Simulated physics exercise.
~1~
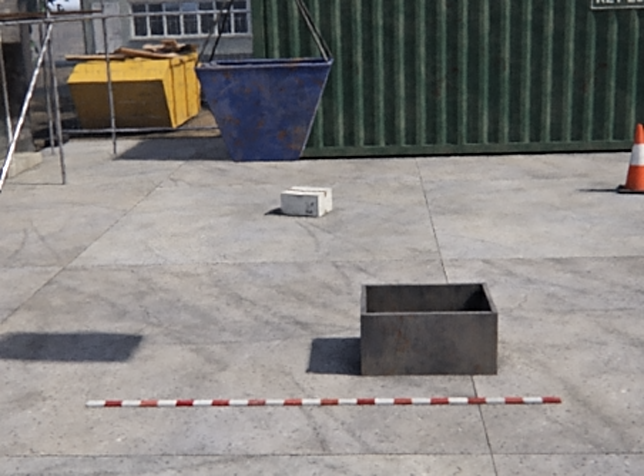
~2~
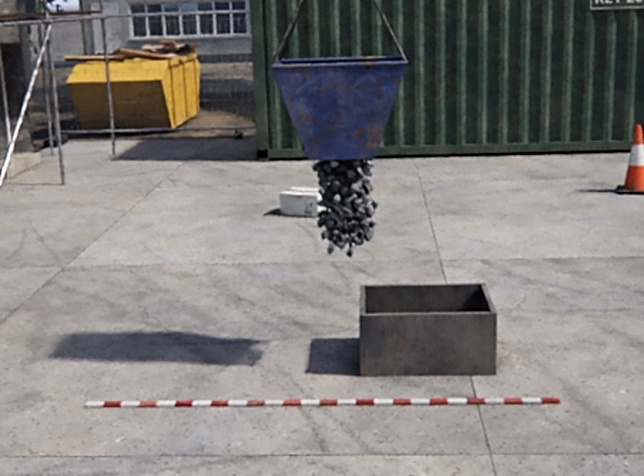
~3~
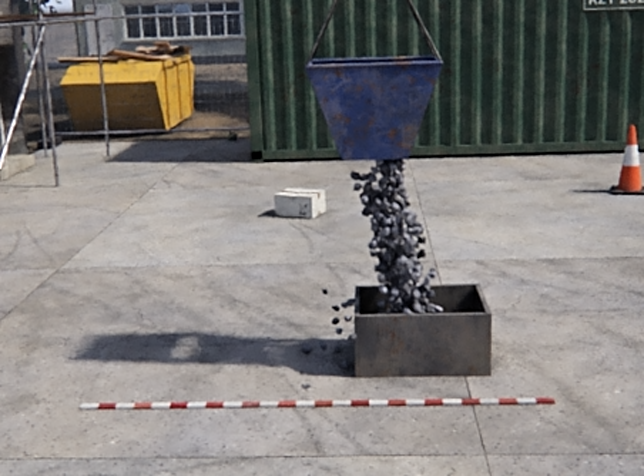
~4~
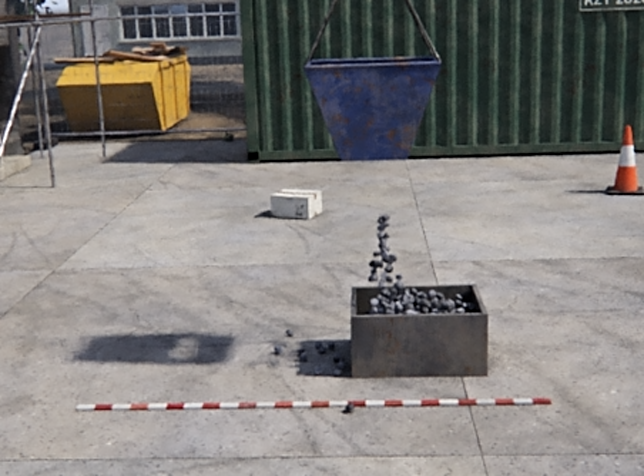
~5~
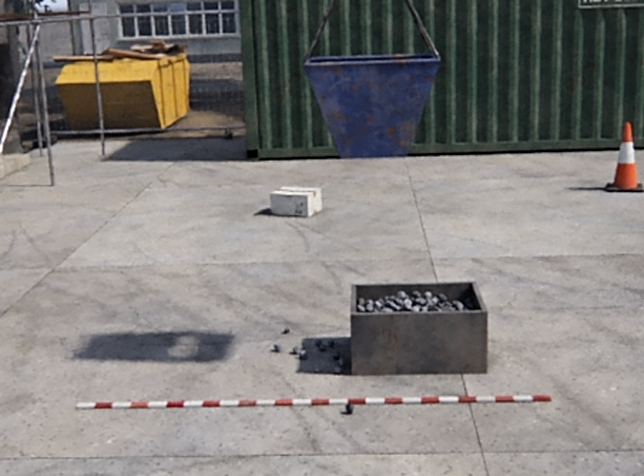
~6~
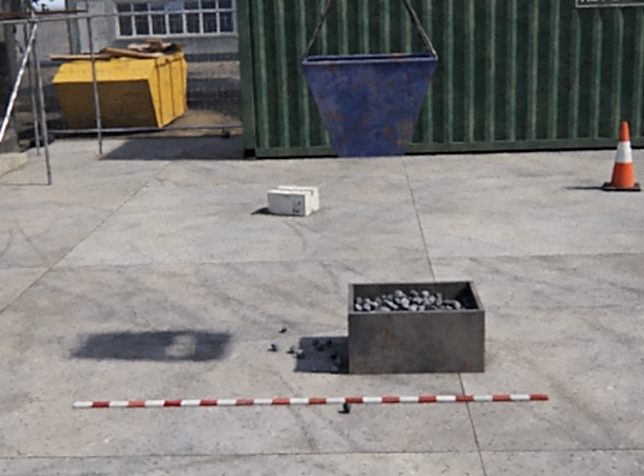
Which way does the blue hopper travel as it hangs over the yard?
The blue hopper travels to the right, until it hangs above the dark grey bin.
A long green corrugated container stands behind a sunlit concrete yard, seen from the front and slightly above, with a yellow skip at the left and an orange and white cone at the right. A blue hopper hangs from cables above a small pale box, while a dark grey open bin sits lower down behind a red and white staff. The hopper moves right and grey stones pour from its bottom. The stream drops into the bin, though a few stones miss and scatter to its left. The flow thins and stops, leaving the hopper hanging still and nearly all the stones heaped in the bin.
